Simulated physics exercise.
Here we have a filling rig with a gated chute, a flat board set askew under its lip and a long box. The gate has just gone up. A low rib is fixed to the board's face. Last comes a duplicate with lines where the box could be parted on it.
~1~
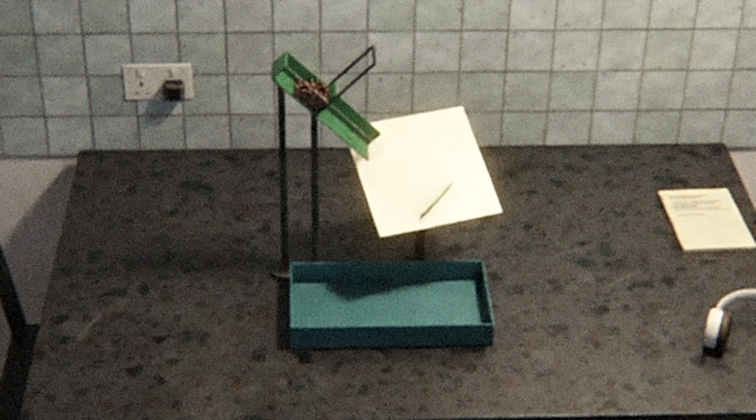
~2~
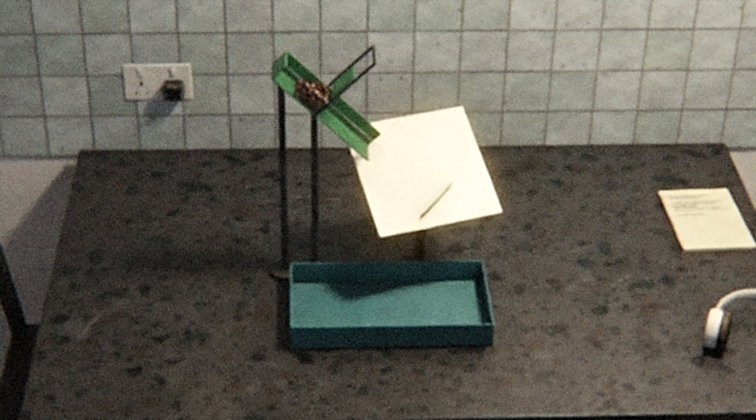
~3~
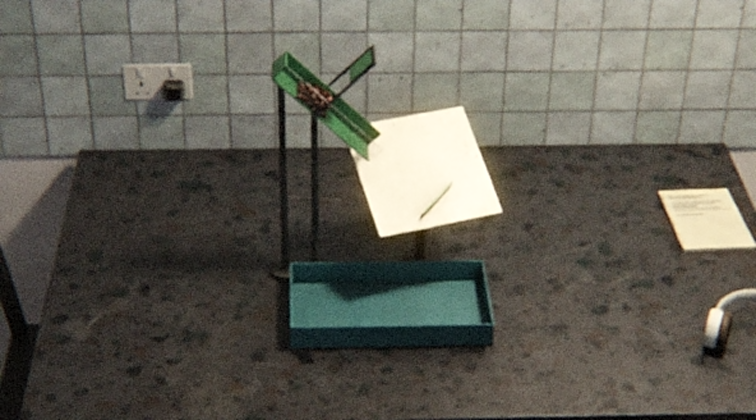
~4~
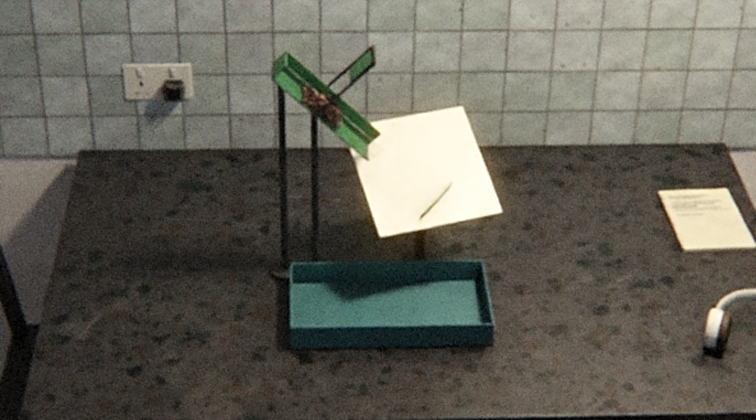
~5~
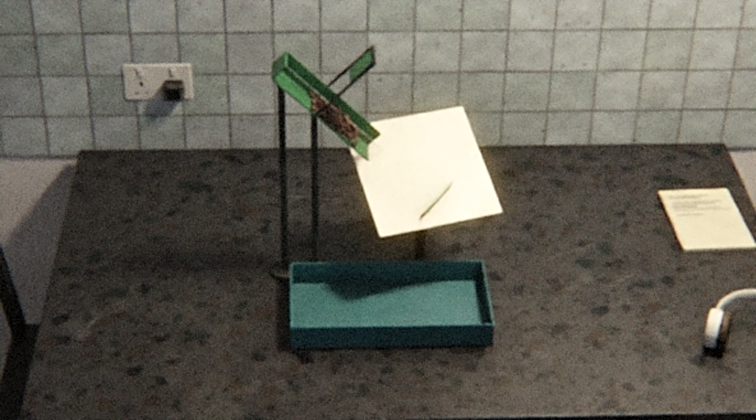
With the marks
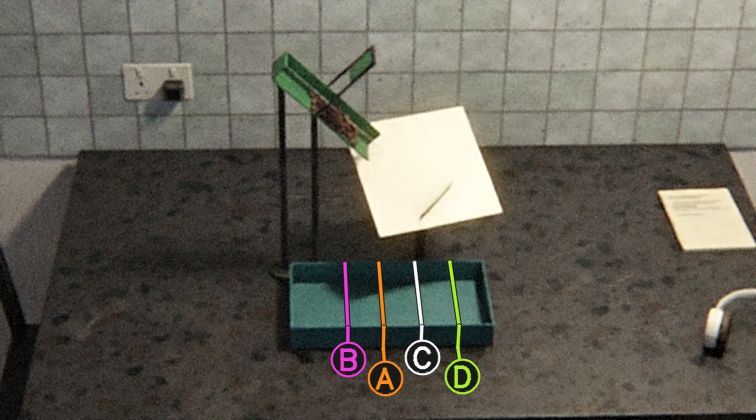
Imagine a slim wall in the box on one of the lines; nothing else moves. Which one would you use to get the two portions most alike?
Line C does it best.
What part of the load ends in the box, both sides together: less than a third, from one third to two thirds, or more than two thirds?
About that: From one third to two thirds.
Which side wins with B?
Right.
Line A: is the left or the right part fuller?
More lands on the right.
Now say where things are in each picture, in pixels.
The first frame shows load behind the gate at (309, 96), flat chocolate drops; lip of the chute at (368, 154), sloping fairly steeply.
The second frame shows middle of the board at (423, 170), tilted fairly steeply; middle of its low edge at (442, 224); of its high edge at (404, 117).
The third frame shows front corners of the box at (291, 327) and (494, 324), empty; front of the load at (324, 115).
The fourth frame shows middle of the load at (322, 106); its front at (337, 127), about a third of the way to the lip; rib from (452, 181) to (423, 213).
The fifth frame shows middle of the load at (332, 120); its front at (356, 133), most of the way to the lip.
On the marked copy, line A crosses the front rim at (383, 326); line B crosses the front rim at (347, 326); line C crosses the front rim at (421, 325); line D crosses the front rim at (459, 324).
If A is chosen, of what is caught, none on the left of the divider, all on the right.
If B is chosen, of what is caught, none on the left of the divider, all on the right.
If C is chosen, of what is caught, about a third on the left of the divider, about two thirds on the right.
If D is chosen, of what is caught, nearly all on the left of the divider, a small part on the right.
